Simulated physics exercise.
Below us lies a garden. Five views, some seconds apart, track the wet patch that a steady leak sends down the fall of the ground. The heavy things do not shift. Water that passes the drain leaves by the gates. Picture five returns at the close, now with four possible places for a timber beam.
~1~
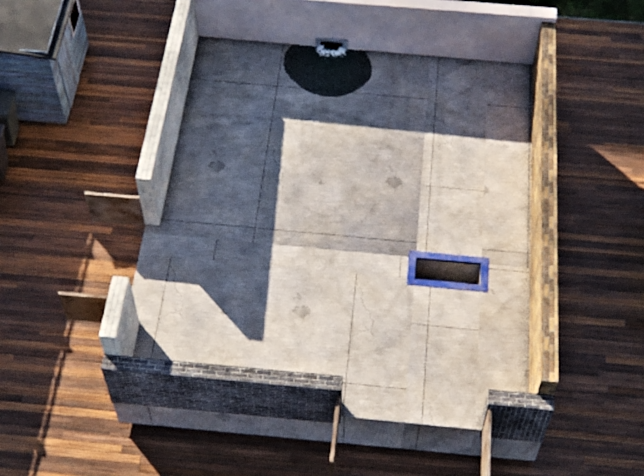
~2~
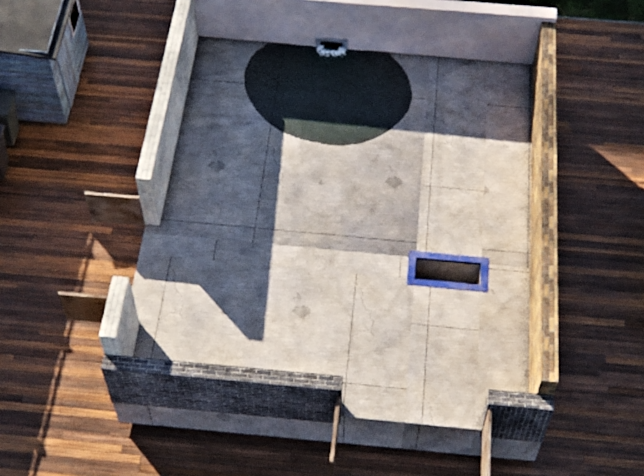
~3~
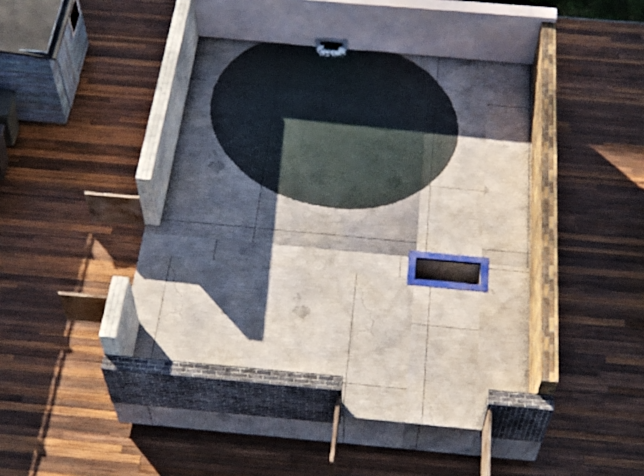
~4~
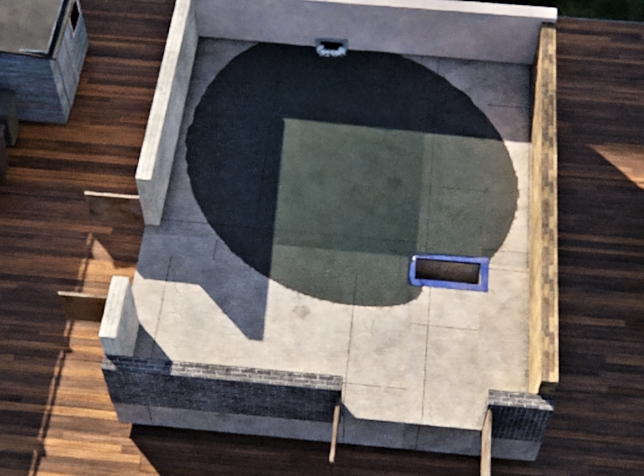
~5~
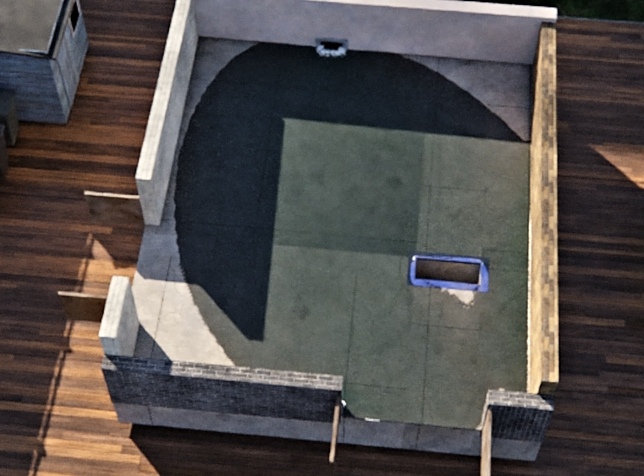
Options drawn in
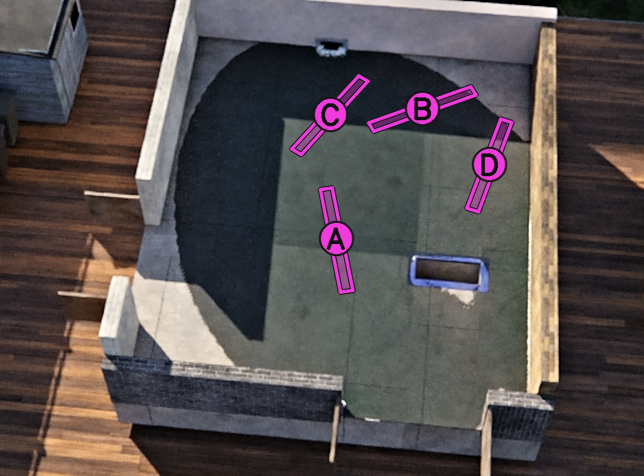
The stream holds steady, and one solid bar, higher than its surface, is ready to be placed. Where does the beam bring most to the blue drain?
It is D.
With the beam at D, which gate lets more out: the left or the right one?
More leaves on the right.
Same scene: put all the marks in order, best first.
D, A, B, C.
On the marked copy, A from (326, 188) to (346, 291); B from (371, 127) to (473, 90); C from (296, 151) to (363, 78); D from (472, 209) to (506, 120).
With A, about 23 % of the stream goes into the blue drain, about 77 % out by the gates.
With B, about 15 % of the stream goes into the blue drain, about 85 % out by the gates.
With C, about 6 % of the stream goes into the blue drain, about 94 % out by the gates.
With D, about 35 % of the stream goes into the blue drain, about 65 % out by the gates.
